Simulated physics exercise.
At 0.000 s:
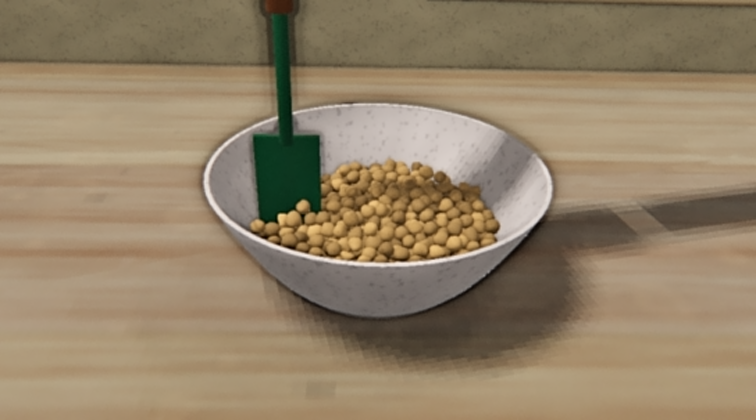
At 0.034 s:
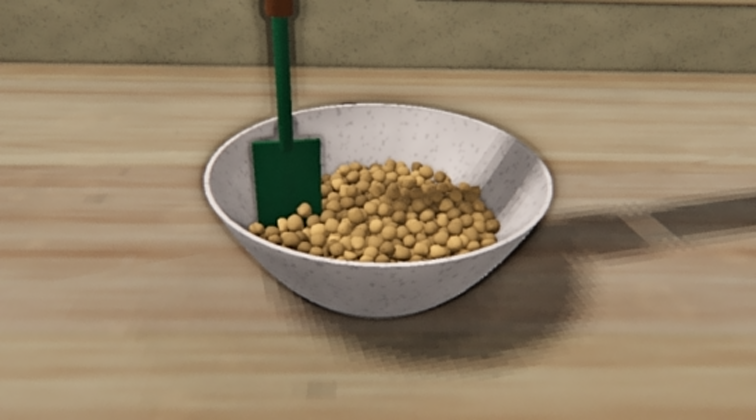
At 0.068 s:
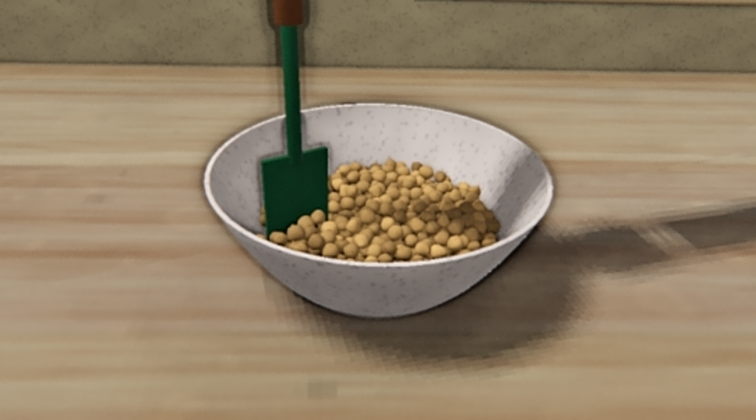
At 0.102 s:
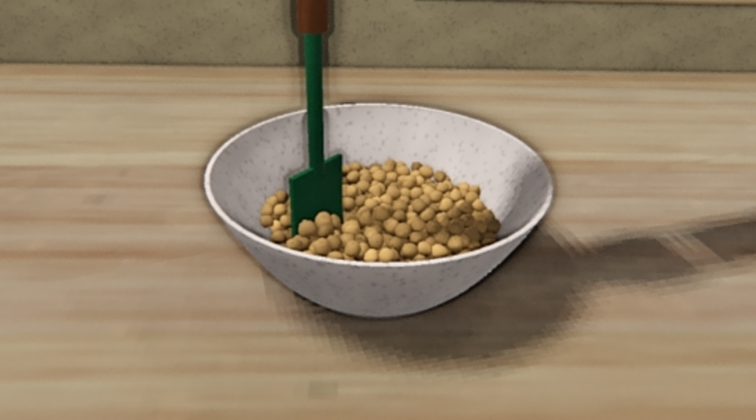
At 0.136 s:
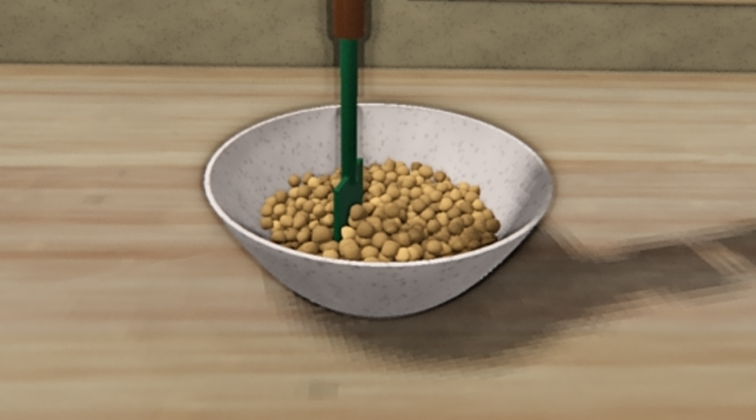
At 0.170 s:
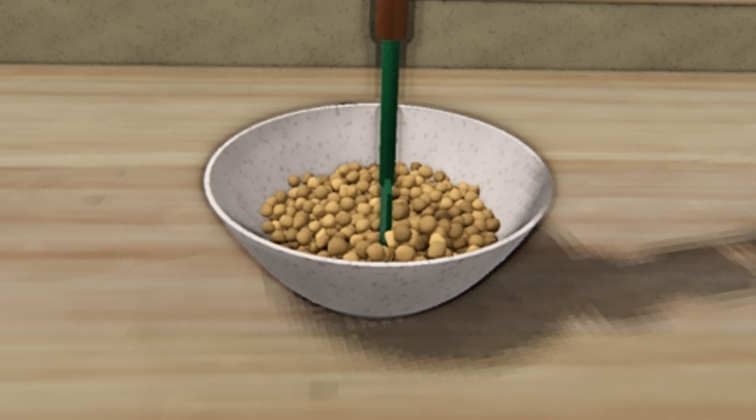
A pale speckled bowl sits on a light wood-grained table, seen from slightly above, with a mottled greenish-beige strip behind it and a shadow stretching right. Tan chickpeas are heaped inside, and an upright green paddle with a brown handle stands at the left. The paddle sweeps rightward and nearer through the chickpeas, turning from broad face to thin edge, nudging them slightly while the bowl and camera stay still.
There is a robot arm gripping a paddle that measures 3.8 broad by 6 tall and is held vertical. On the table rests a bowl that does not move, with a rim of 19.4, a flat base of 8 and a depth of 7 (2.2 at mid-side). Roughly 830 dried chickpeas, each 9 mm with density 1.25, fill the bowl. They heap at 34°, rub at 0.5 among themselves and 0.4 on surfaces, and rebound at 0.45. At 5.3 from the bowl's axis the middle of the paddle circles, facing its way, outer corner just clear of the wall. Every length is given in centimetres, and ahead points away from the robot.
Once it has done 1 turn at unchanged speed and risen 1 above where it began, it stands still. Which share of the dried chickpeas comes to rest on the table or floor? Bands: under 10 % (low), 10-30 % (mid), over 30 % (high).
Low.
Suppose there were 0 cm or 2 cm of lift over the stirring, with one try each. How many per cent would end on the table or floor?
First try about 10 per cent, second about 5 per cent.
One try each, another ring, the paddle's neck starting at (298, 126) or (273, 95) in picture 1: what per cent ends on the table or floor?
10 and 0 per cent.
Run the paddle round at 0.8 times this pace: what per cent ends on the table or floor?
Estimated share: Close to 0 per cent.
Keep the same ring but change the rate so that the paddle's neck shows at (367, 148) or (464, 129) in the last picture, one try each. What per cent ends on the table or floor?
Some 5 and 15 per cent respectively.
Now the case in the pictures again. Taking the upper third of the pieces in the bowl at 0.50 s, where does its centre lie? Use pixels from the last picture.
Somewhere around (352, 186), I think.
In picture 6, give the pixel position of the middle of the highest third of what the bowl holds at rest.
(358, 219).
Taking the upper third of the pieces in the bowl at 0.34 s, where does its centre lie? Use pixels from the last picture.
Around (425, 191).
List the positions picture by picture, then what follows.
Paddle neck at (285, 111), 0° round; upper third of the load around (381, 218), from x 260 to 490, top at y 165; 828 in the bowl, in the first picture.
Paddle neck at (285, 116), 9° round; upper third of the load around (380, 218), from x 255 to 495, top at y 165, in the second picture.
Paddle neck at (294, 128), 29° round; upper third of the load around (376, 220), from x 260 to 495, top at y 165, in the third picture.
Paddle neck at (316, 139), 50° round; upper third of the load around (377, 221), from x 265 to 495, top at y 165, in the fourth picture.
Paddle neck at (349, 146), 71° round; upper third of the load around (388, 221), from x 265 to 495, top at y 165, in the fifth picture.
Paddle neck at (388, 148), 92° round; upper third of the load around (403, 221), from x 265 to 495, top at y 165; 828 in the bowl, in the sixth picture.
After 0.34 s, 194° round, highest piece 9 above the table; 817 in the bowl, 4 on the table or floor, 7 in flight or on the tool.
After 0.50 s, 297° round, highest piece 9 above the table; 800 in the bowl, 23 on the table or floor, 5 in flight or on the tool.
After 0.79 s, 0° round, highest piece 6 above the table; 788 in the bowl, 40 on the table or floor.
After 1.49 s, 0° round, highest piece 6 above the table; 788 in the bowl, 40 on the table or floor.
At rest, 788 in the bowl, 40 on the table or floor. That is 5 % on the table or floor.
